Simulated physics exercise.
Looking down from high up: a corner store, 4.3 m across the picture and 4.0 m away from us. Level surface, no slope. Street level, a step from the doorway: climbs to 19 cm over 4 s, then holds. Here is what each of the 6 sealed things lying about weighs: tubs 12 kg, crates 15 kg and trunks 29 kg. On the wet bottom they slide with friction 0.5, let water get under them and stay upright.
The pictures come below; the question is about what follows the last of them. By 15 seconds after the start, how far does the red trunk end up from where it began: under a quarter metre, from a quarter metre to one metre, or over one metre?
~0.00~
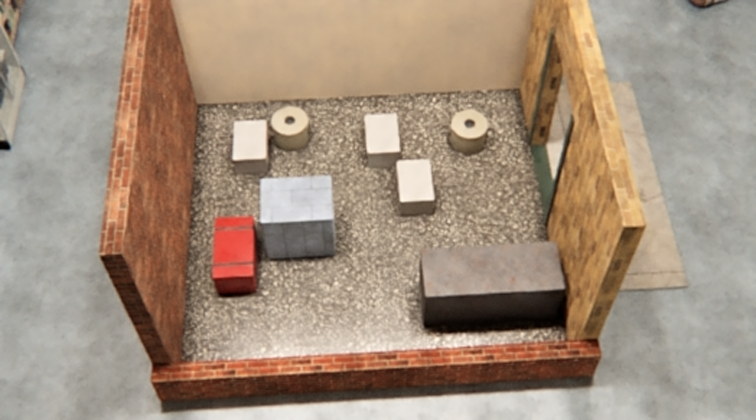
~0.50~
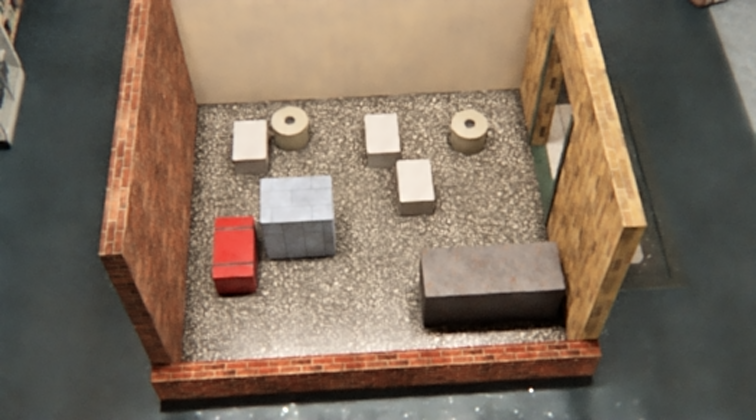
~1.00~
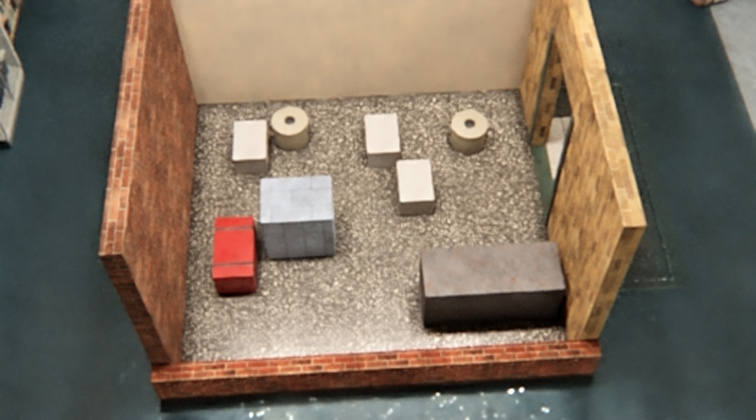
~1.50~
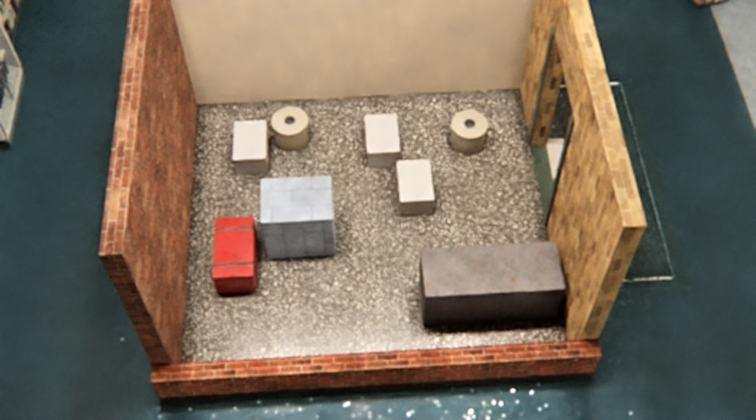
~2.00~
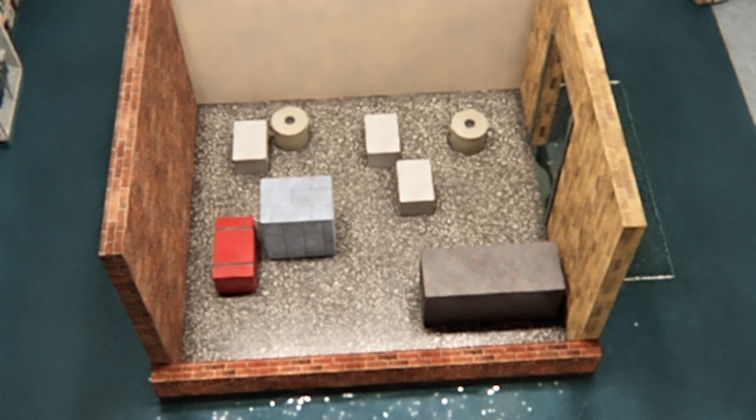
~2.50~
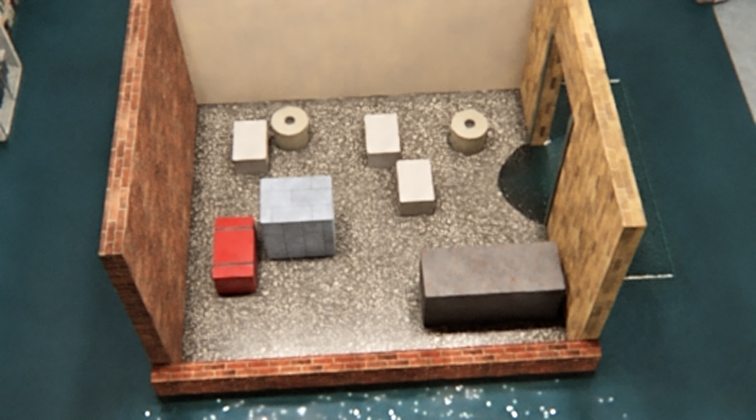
It's going to be taken off.
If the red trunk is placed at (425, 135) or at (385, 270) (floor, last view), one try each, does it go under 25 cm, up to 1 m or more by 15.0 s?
Run 1 - well off; run 2 - short shift.
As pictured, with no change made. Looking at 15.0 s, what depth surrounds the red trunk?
Around 12 cm.
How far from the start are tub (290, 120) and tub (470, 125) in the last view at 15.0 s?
In that order: 100 cm, 300 cm.
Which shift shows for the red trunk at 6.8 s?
By then it has shifted roughly 0 cm.
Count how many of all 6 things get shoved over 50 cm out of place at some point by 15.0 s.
6.
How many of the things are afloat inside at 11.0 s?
At that time, 6.
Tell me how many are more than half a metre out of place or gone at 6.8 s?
The number comes to 3.
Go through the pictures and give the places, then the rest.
The first picture shows the red trunk at (234, 246), on the bottom; water covers 0.0 m2; 0 of 6 have shifted.
The second picture shows the red trunk at (234, 246) rests on the ground; 0.0 m2 under water; 0 of 6 have shifted.
The third picture shows the red trunk at (234, 246), on the bottom; 0.0 m2 under water; 0 of 6 have shifted.
The fourth picture shows the red trunk at (234, 246), on the bottom; 0.0 m2 under water; 0 of 6 have shifted.
The fifth picture shows the red trunk at (234, 246) rests on the ground; water covers 0.0 m2; 0 of 6 have shifted.
The sixth picture shows the red trunk at (234, 246), on the bottom; water covers 0.4 m2; 0 of 6 have shifted.
After 3.5 s the red trunk is near (234, 246), 0.0 m from its start, aground; 0 afloat.
After 6.8 s the red trunk is near (234, 246), 0.0 m from its start, aground; 0 afloat.
After 11.0 s the red trunk is near (251, 254), 0.2 m from its start, afloat; 6 afloat.
After 15.0 s the red trunk is near (366, 296), 1.7 m from its start, afloat; 6 afloat.
